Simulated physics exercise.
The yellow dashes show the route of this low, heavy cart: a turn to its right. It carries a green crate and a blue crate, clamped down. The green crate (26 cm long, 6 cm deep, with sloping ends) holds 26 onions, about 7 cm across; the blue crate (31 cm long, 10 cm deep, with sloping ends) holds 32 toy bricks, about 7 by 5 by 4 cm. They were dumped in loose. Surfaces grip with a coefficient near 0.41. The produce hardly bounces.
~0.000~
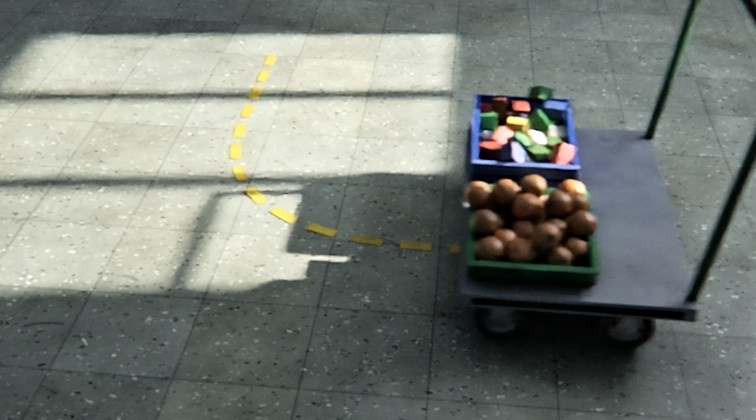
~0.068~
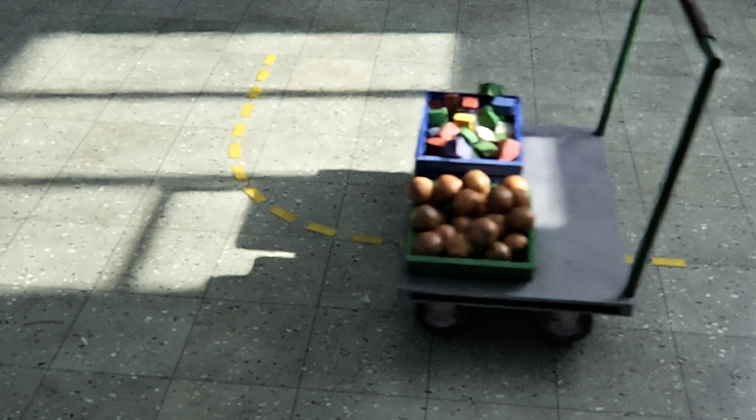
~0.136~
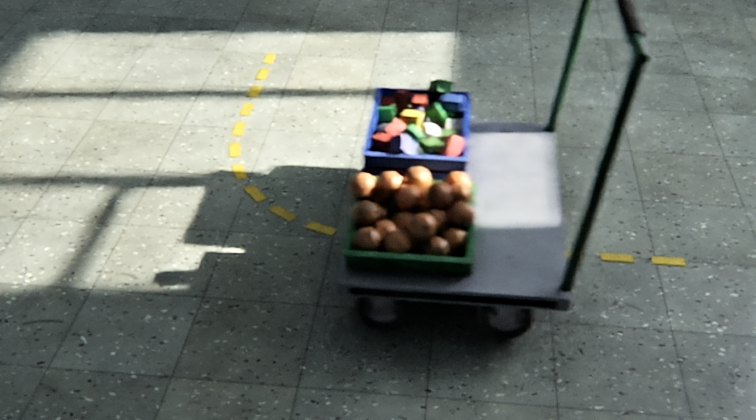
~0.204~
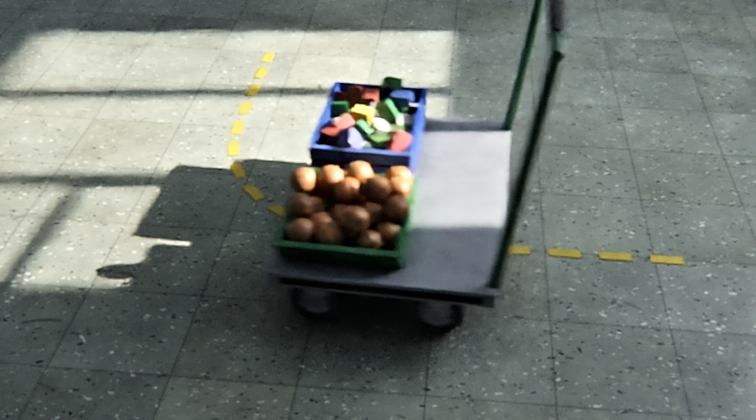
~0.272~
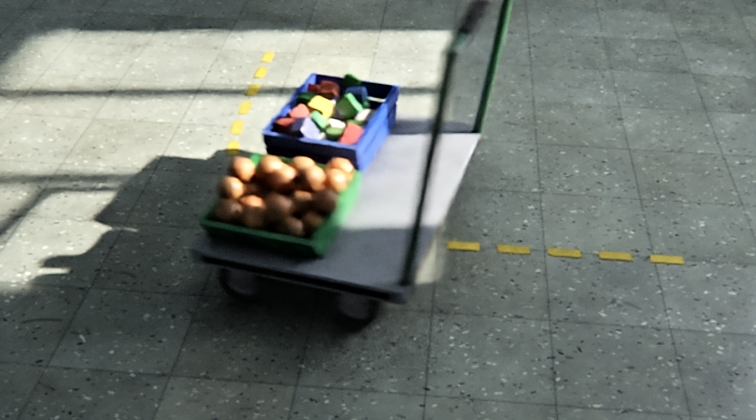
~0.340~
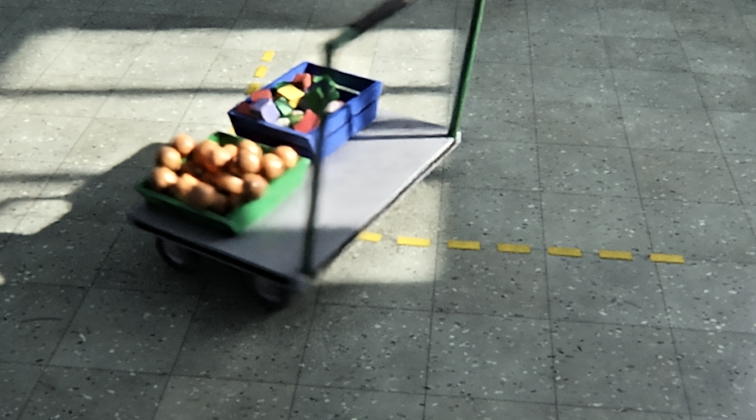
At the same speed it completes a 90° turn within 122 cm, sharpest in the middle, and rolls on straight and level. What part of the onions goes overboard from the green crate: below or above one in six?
It sheds more than a sixth of them.
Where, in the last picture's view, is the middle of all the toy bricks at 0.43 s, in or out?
At about (278, 92).
After 0.43 s, 2 of 26 out of the green crate and 0 of 32 out of the blue crate.
After 0.54 s, 9 of 26 out of the green crate and 0 of 32 out of the blue crate.
After 0.71 s, 14 of 26 out of the green crate and 0 of 32 out of the blue crate.
Outcome (at 1.17 s), 15 of 26 out of the green crate and 0 of 32 out of the blue crate. Asked share, 15 of 26, 58 per cent.
